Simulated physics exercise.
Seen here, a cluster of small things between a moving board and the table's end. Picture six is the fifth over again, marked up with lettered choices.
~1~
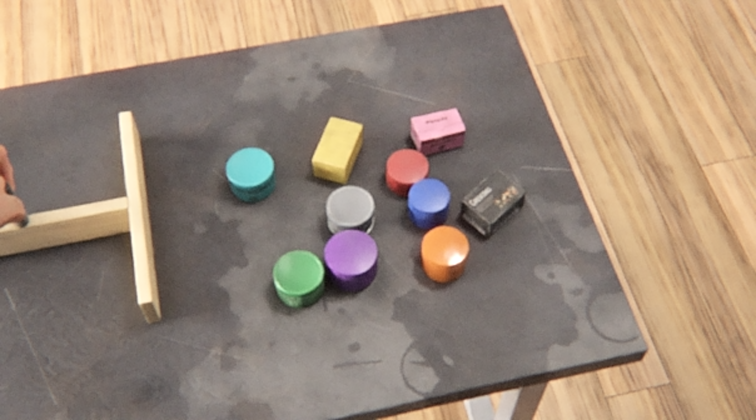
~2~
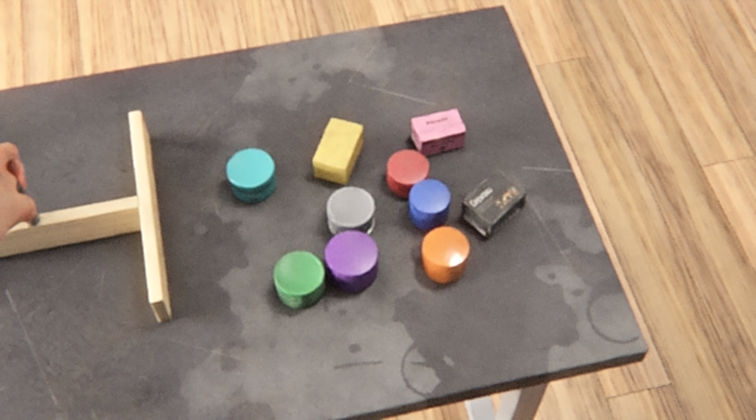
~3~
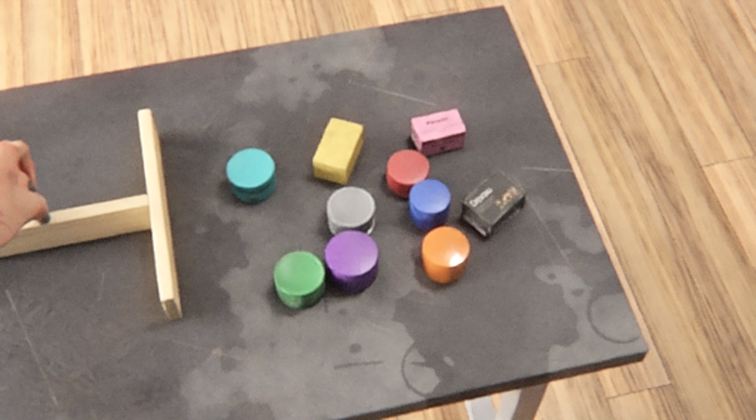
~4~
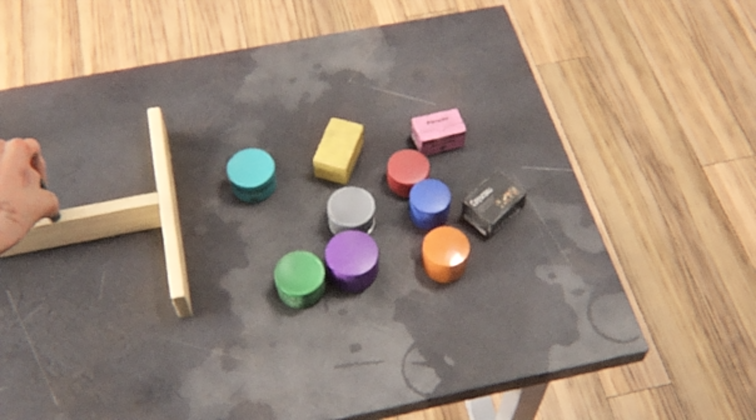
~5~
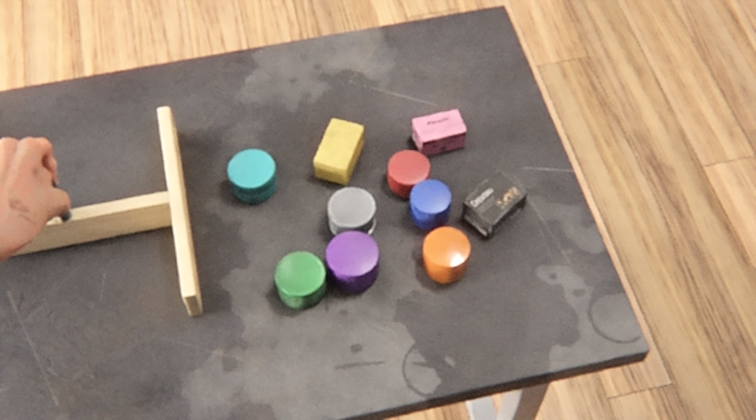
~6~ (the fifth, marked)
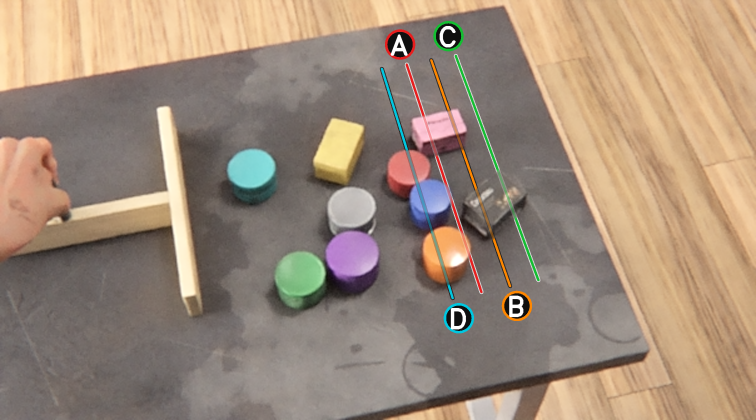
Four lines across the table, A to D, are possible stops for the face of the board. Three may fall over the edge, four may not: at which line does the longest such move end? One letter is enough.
As far as mark C.
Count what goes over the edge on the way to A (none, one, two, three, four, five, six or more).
By then, none.
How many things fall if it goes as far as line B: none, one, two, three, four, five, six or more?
By then, none.
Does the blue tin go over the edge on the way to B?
No.
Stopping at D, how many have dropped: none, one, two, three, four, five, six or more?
In all, none.
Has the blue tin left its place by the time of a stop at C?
By then, yes.
On the marked copy, A at (441, 169); B at (468, 164); C at (494, 159); D at (414, 174).
Following C. Soon after the start, board (294, 173); green jar (347, 274); purple tin (391, 251).
Later, board (408, 151); pink box (481, 121); black packet (511, 210).
In the end, board (493, 135); pink box over the edge; black packet (588, 194); one fallen.
As for the rest, A is within the limit but short; B is within the limit but short; D is within the limit but short.
